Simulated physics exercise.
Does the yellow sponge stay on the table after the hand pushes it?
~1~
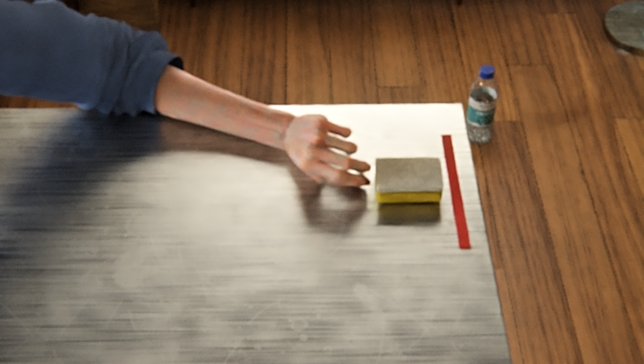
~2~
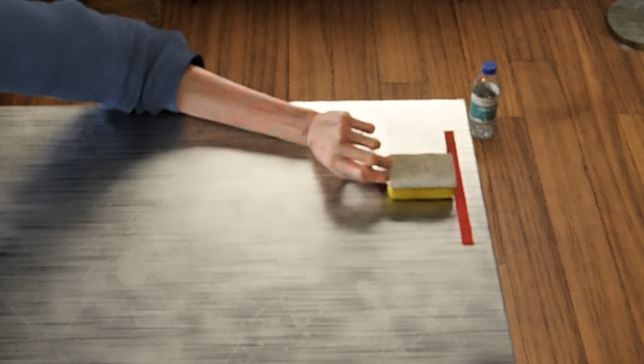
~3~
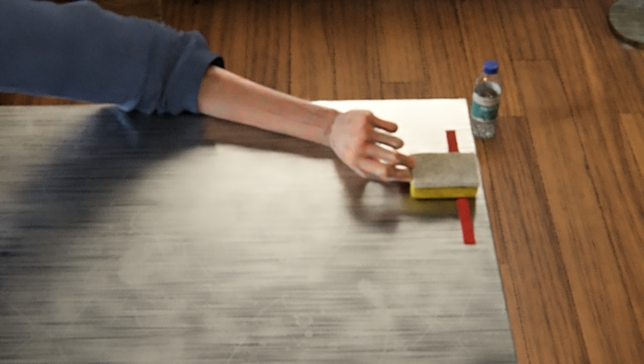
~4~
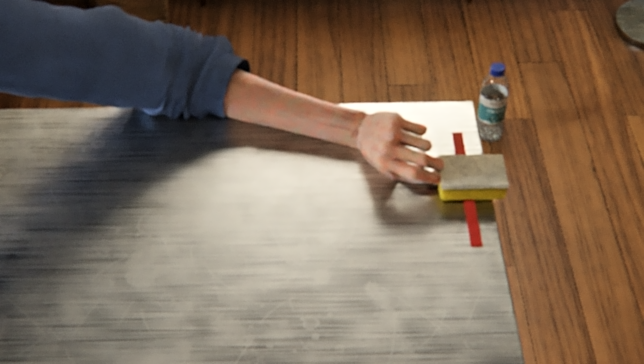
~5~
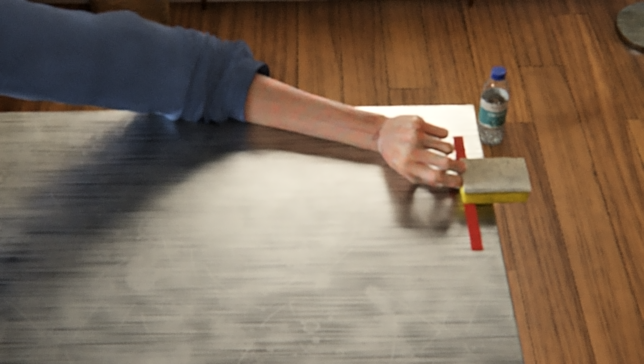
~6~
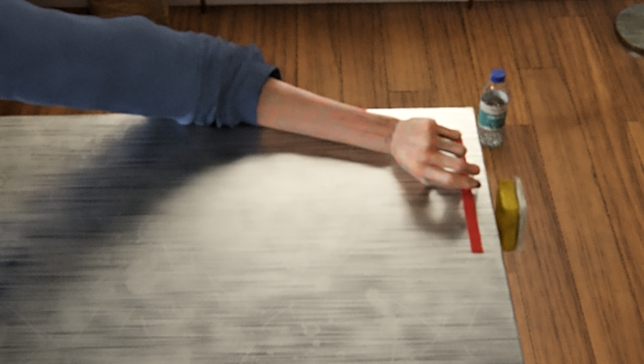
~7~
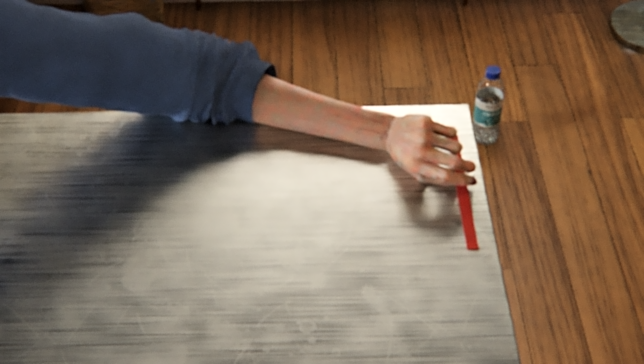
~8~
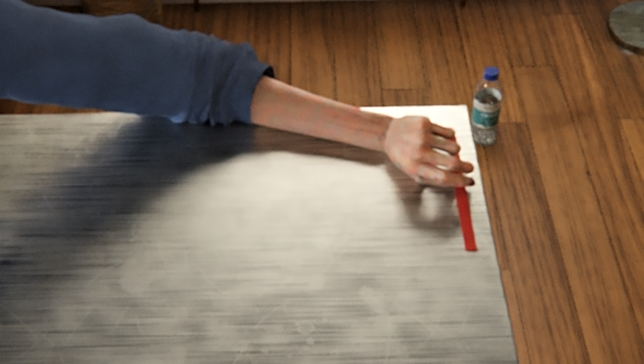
No, it does not stay on the table. The yellow sponge is pushed past the right edge, tips over and drops toward the floor.
